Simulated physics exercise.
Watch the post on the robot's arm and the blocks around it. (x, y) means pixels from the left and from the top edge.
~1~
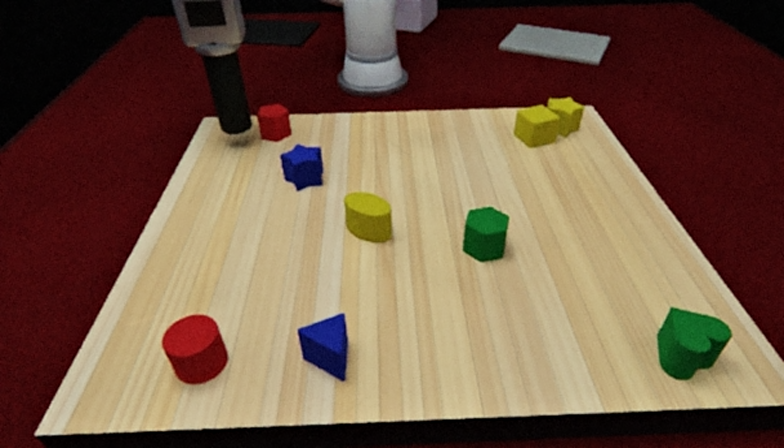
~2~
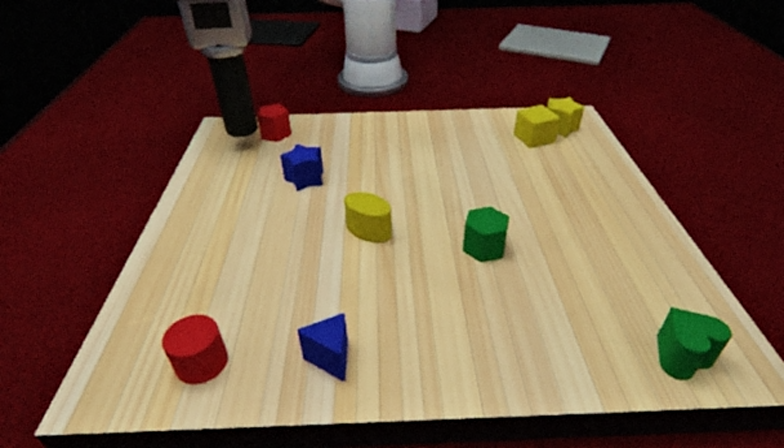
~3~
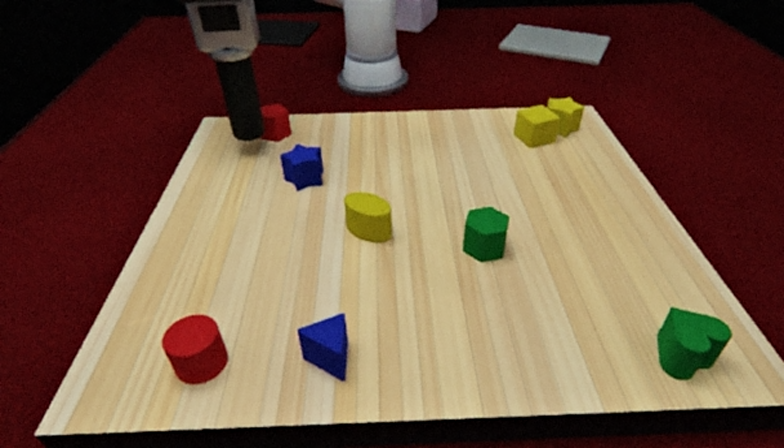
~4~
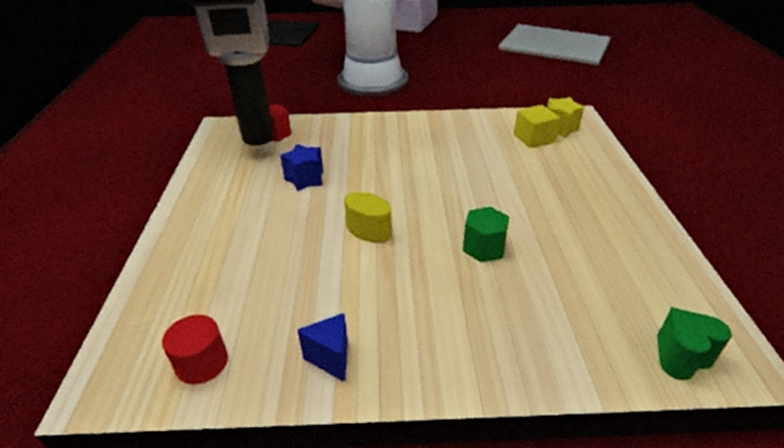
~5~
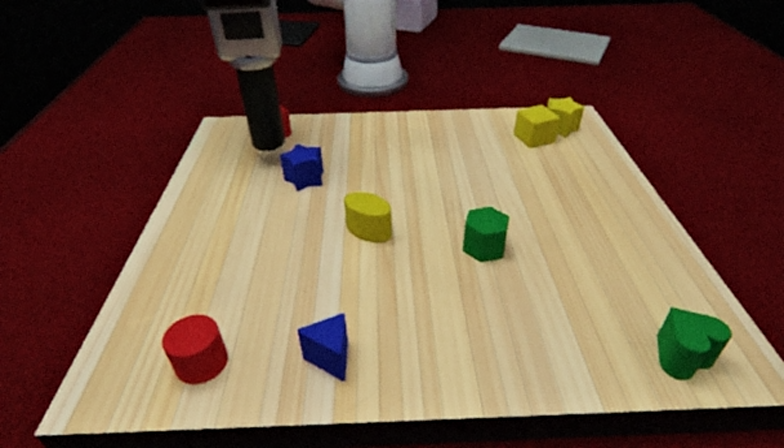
We see colored blocks spread across a wooden board as a robot arm's dark post moves slightly right and toward the viewer, passing in front of the red block near the blue star-shaped block, while the blocks stay still.
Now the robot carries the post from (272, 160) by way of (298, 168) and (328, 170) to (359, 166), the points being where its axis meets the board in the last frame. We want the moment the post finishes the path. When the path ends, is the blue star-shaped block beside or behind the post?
In short: Yes.
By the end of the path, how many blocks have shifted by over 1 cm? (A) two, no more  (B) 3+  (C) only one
I choose C.
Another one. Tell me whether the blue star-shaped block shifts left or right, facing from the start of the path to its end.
The shift goes right.
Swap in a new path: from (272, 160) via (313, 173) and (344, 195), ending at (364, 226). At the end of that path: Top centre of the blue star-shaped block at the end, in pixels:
Its top middle: (358, 223).
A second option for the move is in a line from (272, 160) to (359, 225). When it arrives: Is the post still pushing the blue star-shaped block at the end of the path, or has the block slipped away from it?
Answer: Still ahead.
The first path, step by step. One third of the way, post at (296, 151); blue star-shaped block at (310, 156), turned 20° clockwise.
Two thirds of the way, post at (326, 153); blue star-shaped block at (326, 161), turned 50° clockwise.
At the end, post at (358, 149); red pentagon unmoved; blue star-shaped block at (328, 161), turned 60° clockwise.
